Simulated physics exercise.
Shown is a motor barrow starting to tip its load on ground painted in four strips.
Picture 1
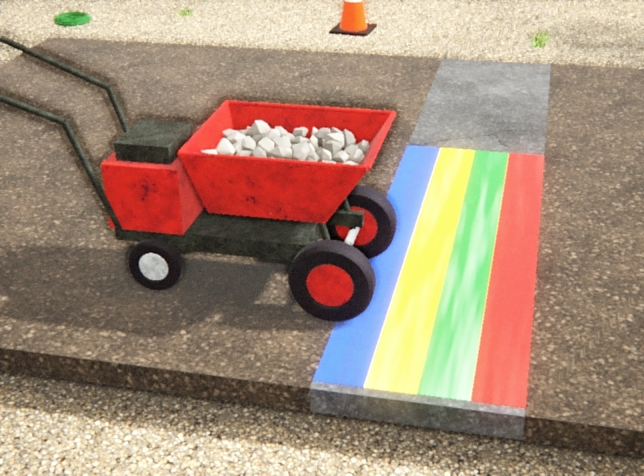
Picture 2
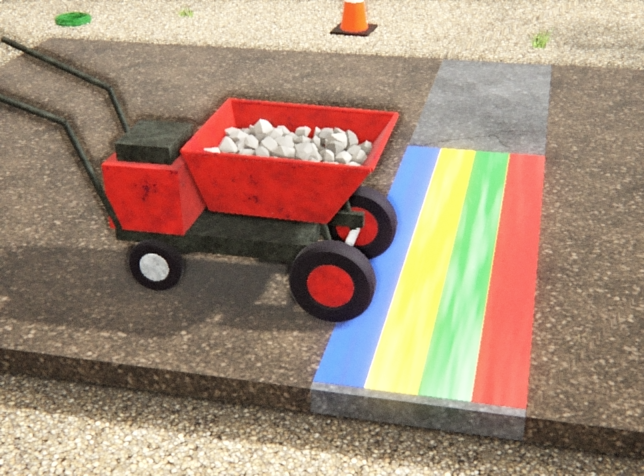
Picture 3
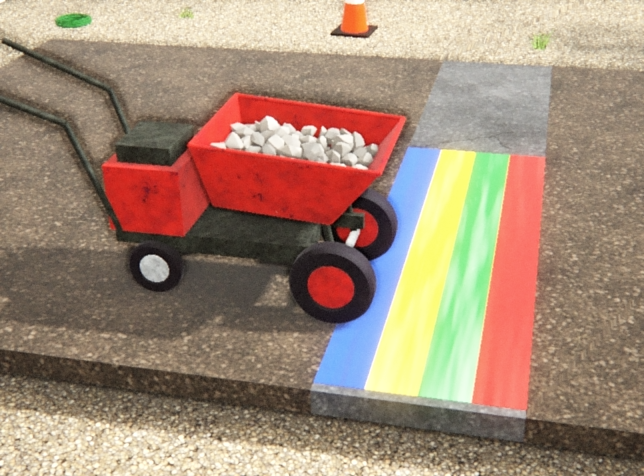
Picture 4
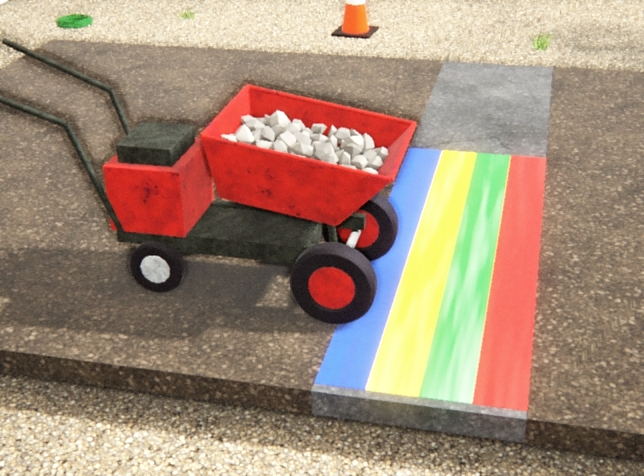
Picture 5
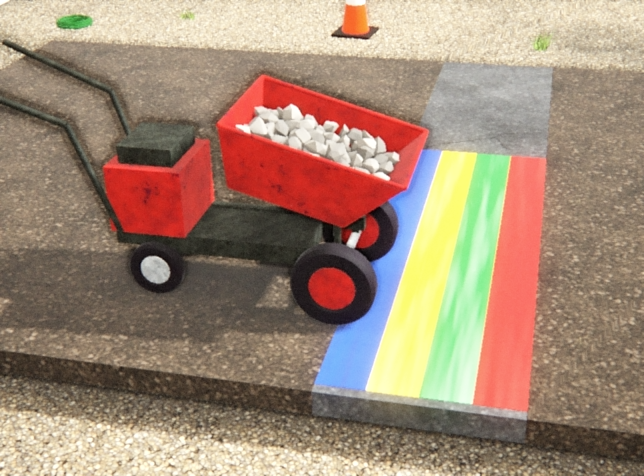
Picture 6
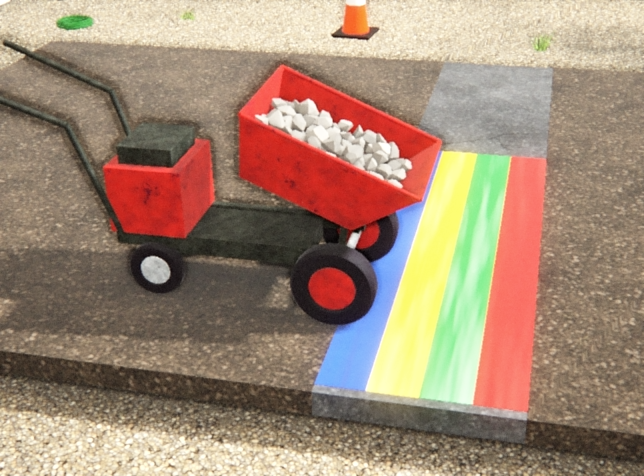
A red motor barrow's skip full of broken stones tilts forward to the right beside coloured strips.
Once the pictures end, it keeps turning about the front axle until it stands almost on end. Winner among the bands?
Winner: Red.
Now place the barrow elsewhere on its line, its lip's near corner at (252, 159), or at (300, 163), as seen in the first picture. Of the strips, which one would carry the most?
On the first try it comes out as the strip in yellow, and on the second as the green one.
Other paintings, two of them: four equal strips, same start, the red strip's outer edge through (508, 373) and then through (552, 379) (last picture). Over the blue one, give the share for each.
Near 0 and 0 in a hundred.
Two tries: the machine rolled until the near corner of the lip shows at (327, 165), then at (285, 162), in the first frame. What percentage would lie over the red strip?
The first stop gives 20 per cent; the second gives 10 per cent.
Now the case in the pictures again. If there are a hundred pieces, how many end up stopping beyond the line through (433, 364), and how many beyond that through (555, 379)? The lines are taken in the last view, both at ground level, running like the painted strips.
Result, first then second: 70 %, 10 %.
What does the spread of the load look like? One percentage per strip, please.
The blue strip takes 0 per cent, the yellow strip 0, the green strip 5 and the red strip 35.
Soon, skip tipped steeply; all in the skip.
A while on, skip tipped right over; most in the skip; a stray few over the green strip; about a quarter over the red strip; a stray few off the paint.
Towards the end, skip tipped right over; about a third in the skip; a small part over the green strip; about a third over the red strip; about a quarter off the paint.
Finally, skip tipped right over; about a third in the skip; none over the blue strip; a stray few over the yellow strip; a small part over the green strip; about a third over the red strip; about a quarter off the paint.
